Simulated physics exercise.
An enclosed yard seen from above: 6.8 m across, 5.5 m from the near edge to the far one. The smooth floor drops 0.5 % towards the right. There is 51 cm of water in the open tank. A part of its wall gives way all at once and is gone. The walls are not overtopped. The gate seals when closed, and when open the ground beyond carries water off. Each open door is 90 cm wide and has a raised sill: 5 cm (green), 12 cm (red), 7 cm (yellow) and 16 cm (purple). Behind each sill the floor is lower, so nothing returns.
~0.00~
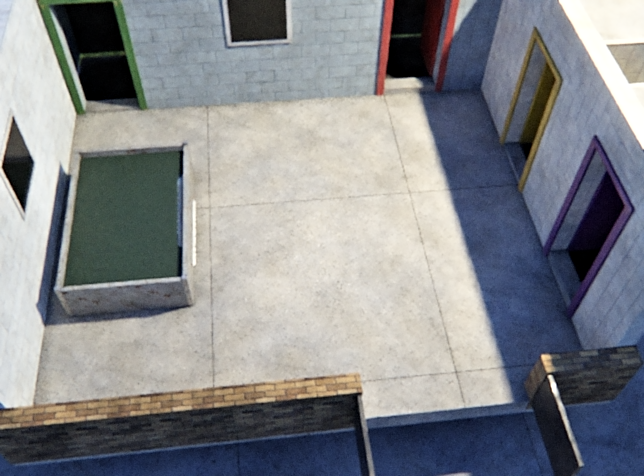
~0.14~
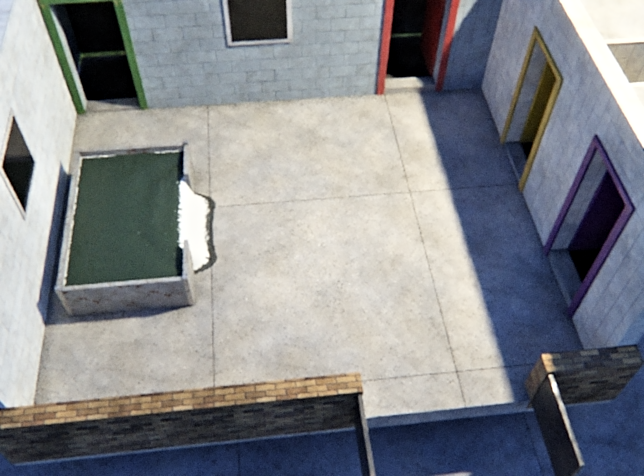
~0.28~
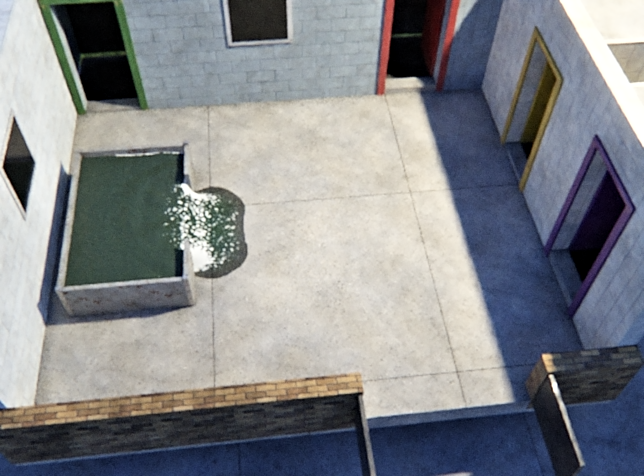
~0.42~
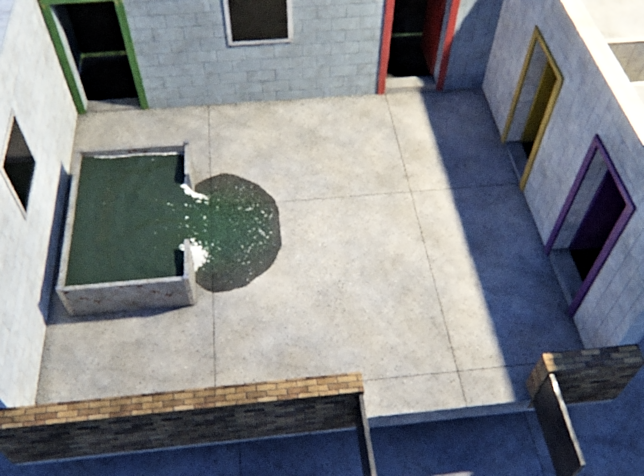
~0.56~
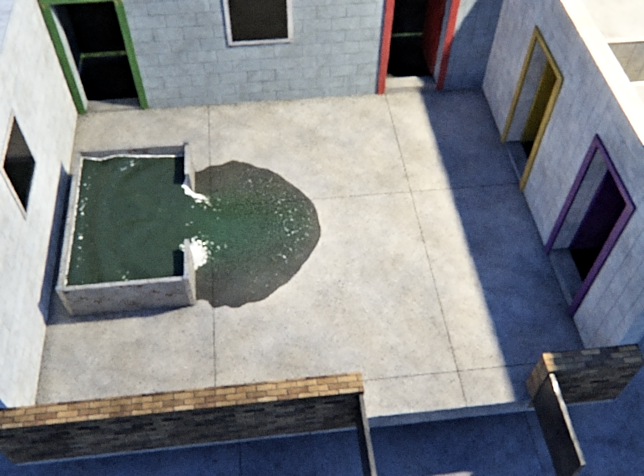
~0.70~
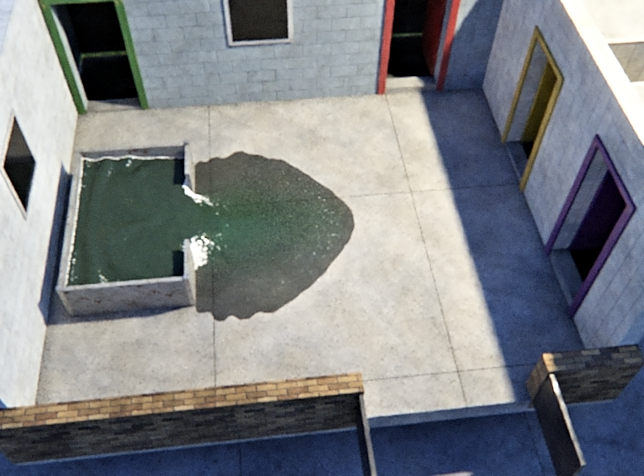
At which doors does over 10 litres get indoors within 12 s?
Door by door: At the green door it does not reach the limit; at the red door it does not reach the limit; at the yellow door it goes over the limit; at the purple door it does not reach the limit.
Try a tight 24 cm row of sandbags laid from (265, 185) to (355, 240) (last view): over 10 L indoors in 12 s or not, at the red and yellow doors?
Then: Red not over, yellow not over.
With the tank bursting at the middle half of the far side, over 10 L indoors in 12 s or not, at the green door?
Then: Green past it.
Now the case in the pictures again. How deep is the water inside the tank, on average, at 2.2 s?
Some 26 cm.
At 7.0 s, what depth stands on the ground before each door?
Depths in cm: Green 0, red 7, yellow 9, purple 9.
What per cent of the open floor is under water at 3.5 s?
Some 65 per cent of it.
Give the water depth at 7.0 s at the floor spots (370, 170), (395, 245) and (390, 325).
In that order: 6, 2 and 3 cm.
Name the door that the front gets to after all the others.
The green one.
After 1.4 s water covers 30 % of the floor and is deepest (28 cm) near (201, 236); green door not reached, red door not reached, yellow door not reached, purple door not reached.
After 2.2 s water covers 55 % of the floor and is deepest (20 cm) near (201, 236); green door not reached, red door not reached, yellow door 13 cm at the sill, 2 L in, purple door 8 cm at the sill, 0 L in.
After 3.5 s water covers 65 % of the floor and is deepest (20 cm) near (482, 112); green door not reached, red door 6 cm at the sill, 0 L in, yellow door 13 cm at the sill, 41 L in, purple door 12 cm at the sill, 0 L in.
After 7.0 s water covers 65 % of the floor and is deepest (10 cm) near (424, 218); green door not reached, red door 7 cm at the sill, 0 L in, yellow door 9 cm at the sill, 72 L in, purple door 9 cm at the sill, 0 L in.
After 12.0 s water covers 85 % of the floor and is deepest (6 cm) near (568, 377); green door 2 cm at the sill, 0 L in, red door 5 cm at the sill, 0 L in, yellow door 5 cm at the sill, 75 L in, purple door 6 cm at the sill, 0 L in.
